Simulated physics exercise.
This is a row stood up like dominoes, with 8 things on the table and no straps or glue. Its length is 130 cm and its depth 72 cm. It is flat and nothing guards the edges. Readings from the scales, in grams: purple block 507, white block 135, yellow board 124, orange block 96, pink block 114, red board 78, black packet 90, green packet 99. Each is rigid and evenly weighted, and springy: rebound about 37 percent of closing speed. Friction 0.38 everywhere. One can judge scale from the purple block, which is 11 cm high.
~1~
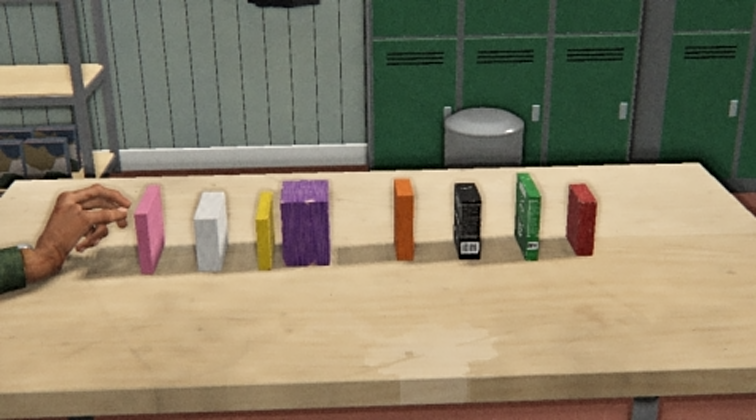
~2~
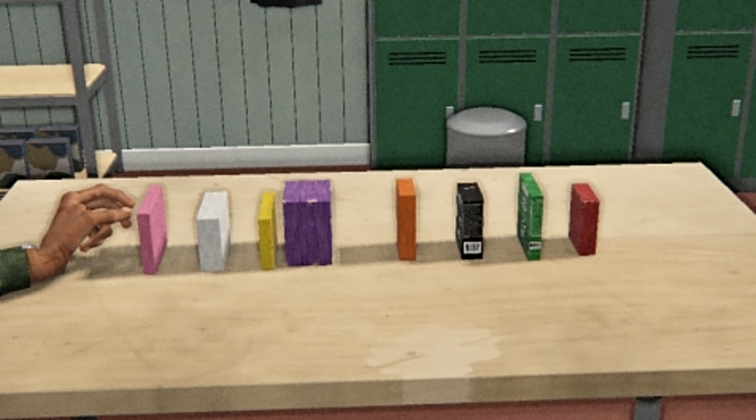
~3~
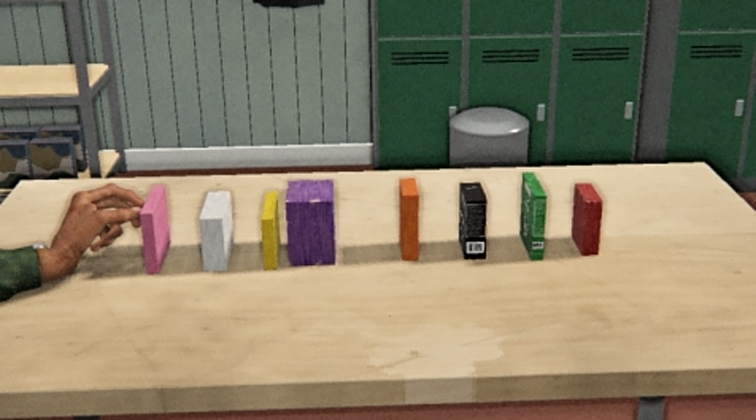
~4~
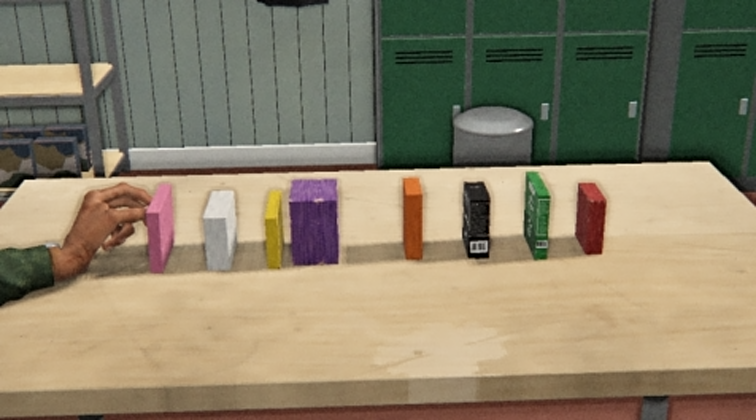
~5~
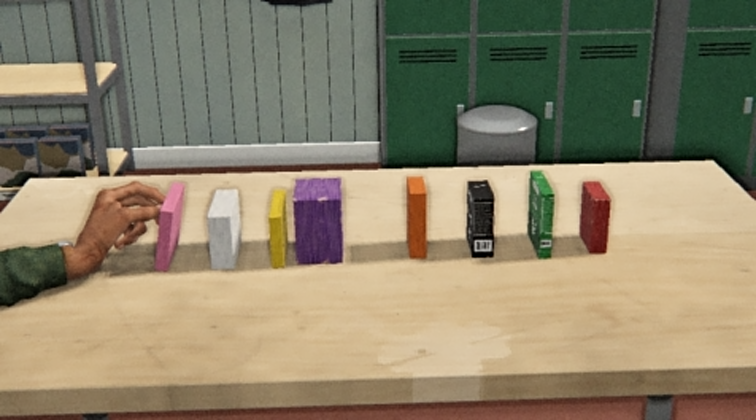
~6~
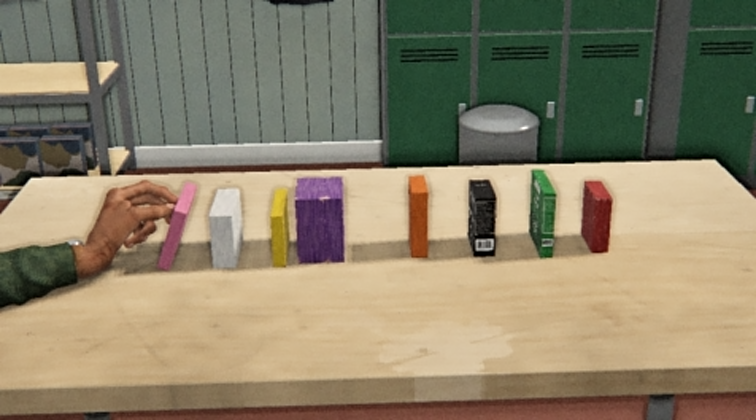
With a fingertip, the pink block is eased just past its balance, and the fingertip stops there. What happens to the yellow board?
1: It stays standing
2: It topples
1.
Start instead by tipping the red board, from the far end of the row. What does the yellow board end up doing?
In that case the yellow board does not fall.
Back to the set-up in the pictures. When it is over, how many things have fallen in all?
Total: 2.
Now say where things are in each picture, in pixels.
Yellow board (266, 230); purple block (306, 223), in the first picture.
Orange block (406, 219); black packet (470, 220), in the second picture.
Green packet (533, 216); purple block (312, 222), in the third picture.
Pink block 2° over; white block (221, 230); orange block (412, 218), in the fourth picture.
Pink block 10° over; black packet (480, 218); green packet (541, 214), in the fifth picture.
Pink block 21° over; yellow board (281, 227); purple block (321, 220), in the sixth picture.
Then, 0.30 s on from there, pink block 67° over; white block 40° off upright.
Then, 1.30 s on from there, pink block 72° over; yellow board 4° off upright near (290, 226); white block 52° off upright.
Then, 2.20 s on from there, pink block 90° over; yellow board moved 2 cm near (292, 227); white block on its side.
In the end, toppled on the table, white block; the other 5 under 5 cm from the start. At the end, from the last picture's camera, yellow board near (292, 227).
